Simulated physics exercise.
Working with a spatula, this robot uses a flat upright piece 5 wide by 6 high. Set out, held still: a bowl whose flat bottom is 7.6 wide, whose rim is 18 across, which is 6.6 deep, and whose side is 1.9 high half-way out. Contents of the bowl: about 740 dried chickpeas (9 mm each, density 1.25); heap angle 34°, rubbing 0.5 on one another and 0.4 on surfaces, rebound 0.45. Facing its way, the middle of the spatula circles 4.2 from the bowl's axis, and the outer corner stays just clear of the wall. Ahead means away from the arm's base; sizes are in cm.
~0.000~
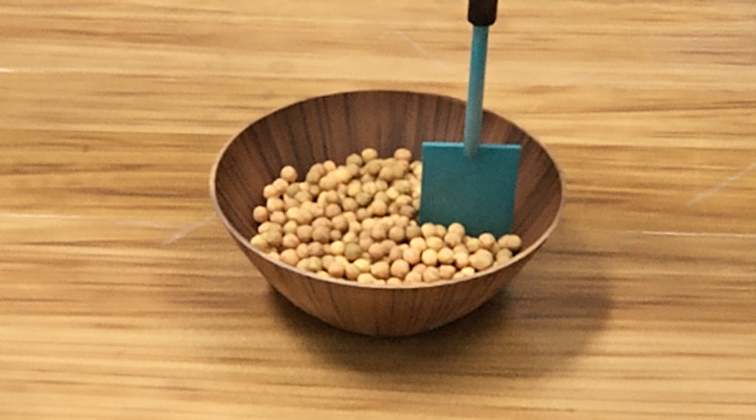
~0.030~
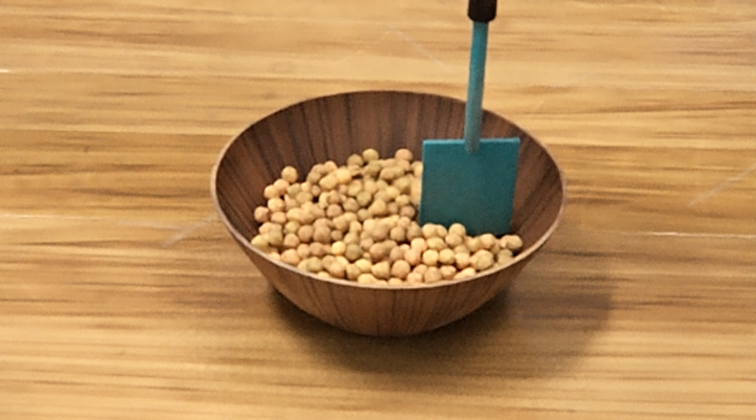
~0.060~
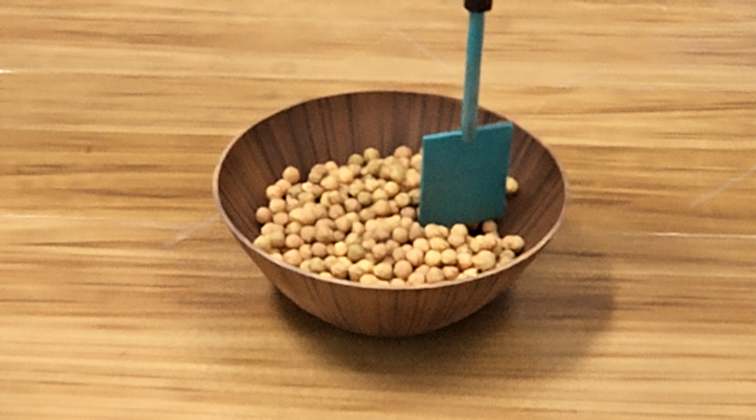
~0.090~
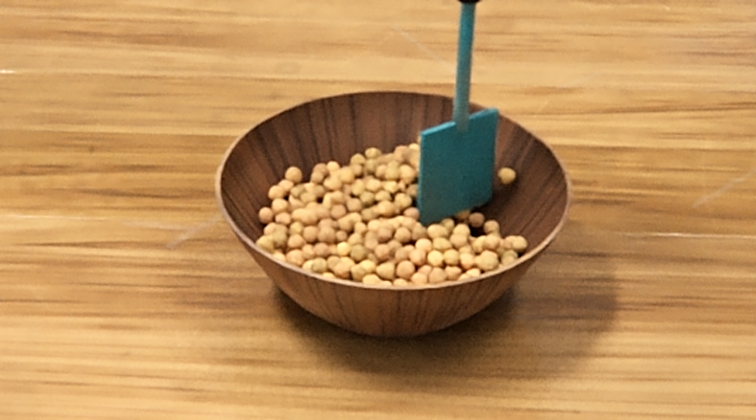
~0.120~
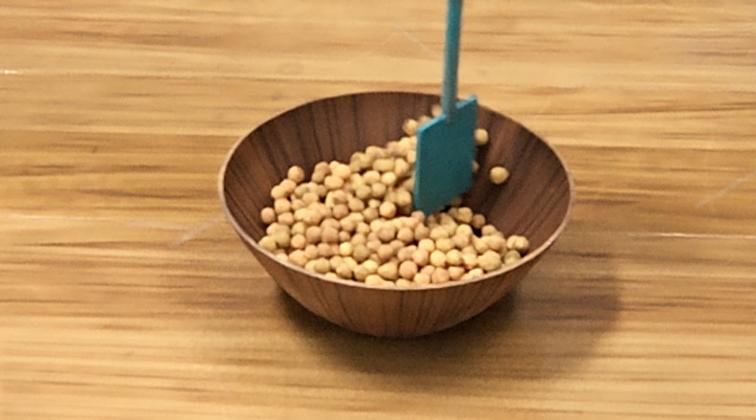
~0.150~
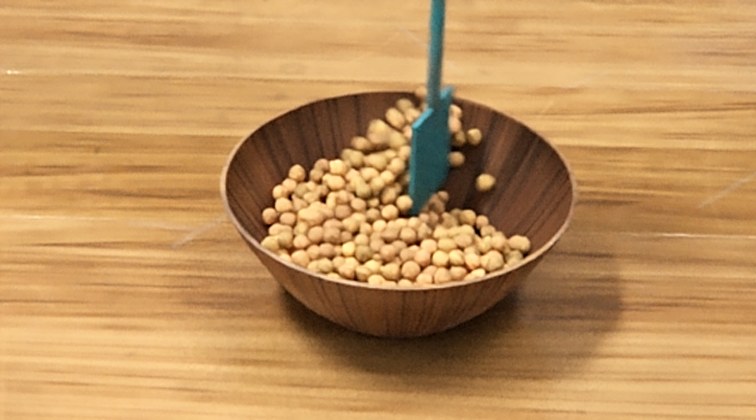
In a brown wooden bowl, a teal spatula turns and pushes chickpeas toward the back.
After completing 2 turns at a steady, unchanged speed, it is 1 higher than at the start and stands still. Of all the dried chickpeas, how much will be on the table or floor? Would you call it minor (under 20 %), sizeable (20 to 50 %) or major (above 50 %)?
I would call it minor.
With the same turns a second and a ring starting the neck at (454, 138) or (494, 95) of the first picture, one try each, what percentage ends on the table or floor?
First try about 5 per cent, second try about 0 per cent.
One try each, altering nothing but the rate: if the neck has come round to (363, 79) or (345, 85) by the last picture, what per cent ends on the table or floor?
Well, about 30 percent the first time and about 40 percent the second.
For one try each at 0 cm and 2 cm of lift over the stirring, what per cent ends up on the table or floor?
Estimates: 20 % and 10 %.
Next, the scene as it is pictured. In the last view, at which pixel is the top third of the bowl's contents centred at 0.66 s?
Upper-third centre: Approx. (494, 222) px.
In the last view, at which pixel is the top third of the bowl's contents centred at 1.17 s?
Near (352, 249).
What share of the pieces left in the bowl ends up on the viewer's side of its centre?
About 50 %.
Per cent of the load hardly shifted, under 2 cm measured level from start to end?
Near 45 per cent of the pieces.
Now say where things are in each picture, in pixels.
Spatula neck at (474, 120), 0° round; upper third of the load around (378, 221), from x 260 to 515, top at y 155; 736 in the bowl, in the first frame.
Spatula neck at (474, 116), 6° round; upper third of the load around (380, 217), from x 260 to 515, top at y 155, in the second frame.
Spatula neck at (470, 105), 20° round; upper third of the load around (388, 212), from x 260 to 515, top at y 155, in the third frame.
Spatula neck at (462, 95), 35° round; upper third of the load around (393, 208), from x 265 to 520, top at y 130, in the fourth frame.
Spatula neck at (450, 87), 50° round; upper third of the load around (389, 202), from x 270 to 520, top at y 115, in the fifth frame.
Spatula neck at (434, 81), 65° round; upper third of the load around (386, 194), from x 270 to 525, top at y 95; 736 in the bowl, in the sixth frame.
After 0.66 s, 323° round, highest piece 9 above the table; 680 in the bowl, 42 on the table or floor, 14 in flight or on the tool.
After 1.17 s, 221° round, highest piece 8 above the table; 647 in the bowl, 87 on the table or floor, 2 in flight or on the tool.
After 1.63 s, 0° round, highest piece 6 above the table; 646 in the bowl, 90 on the table or floor.
After 2.33 s, 0° round, highest piece 6 above the table; 646 in the bowl, 90 on the table or floor.
At rest, 646 in the bowl, 90 on the table or floor. That is 12 % on the table or floor.
